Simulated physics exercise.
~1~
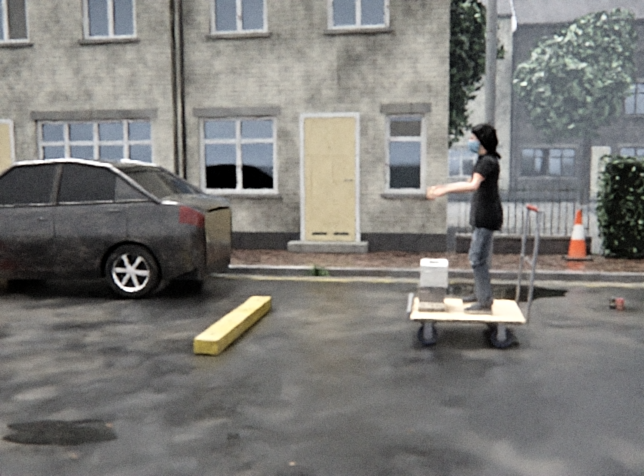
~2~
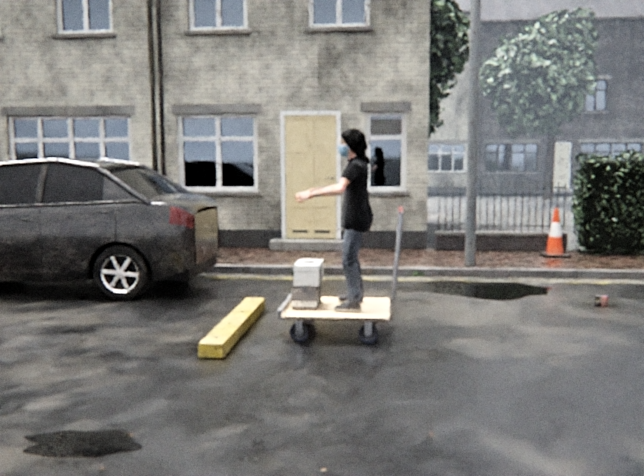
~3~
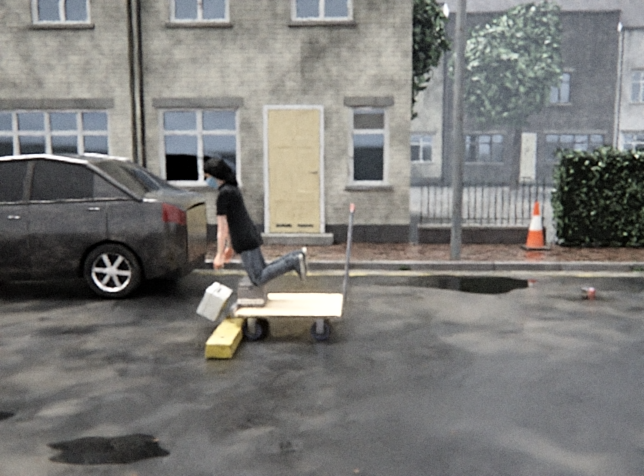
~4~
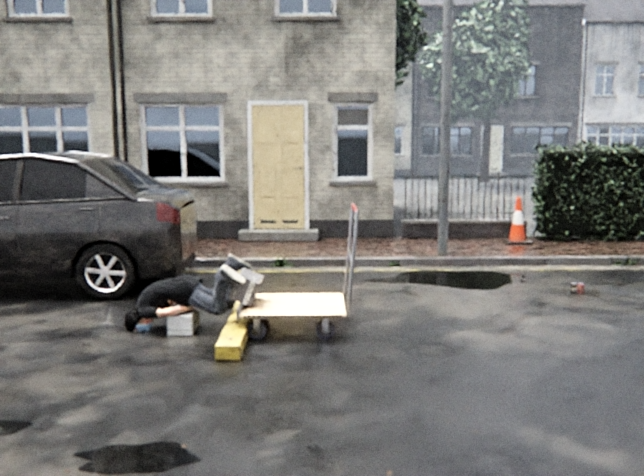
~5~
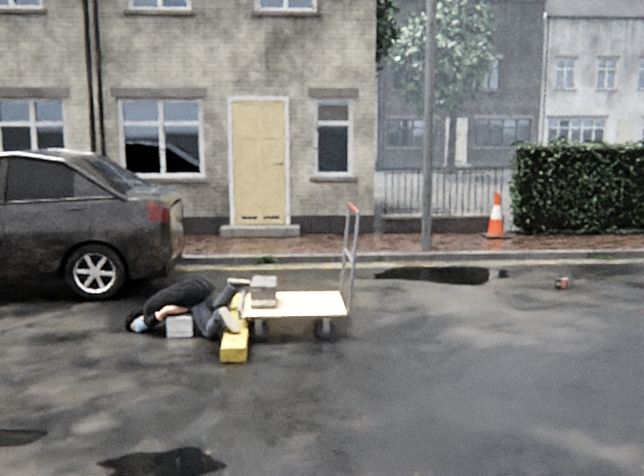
In this clip, a person stands with arms outstretched on a flat trolley rolling left toward a yellow kerb block, where it stops and the person pitches forward, ending crumpled over the block beside a fallen pale box, while a grey parcel stays on the deck.
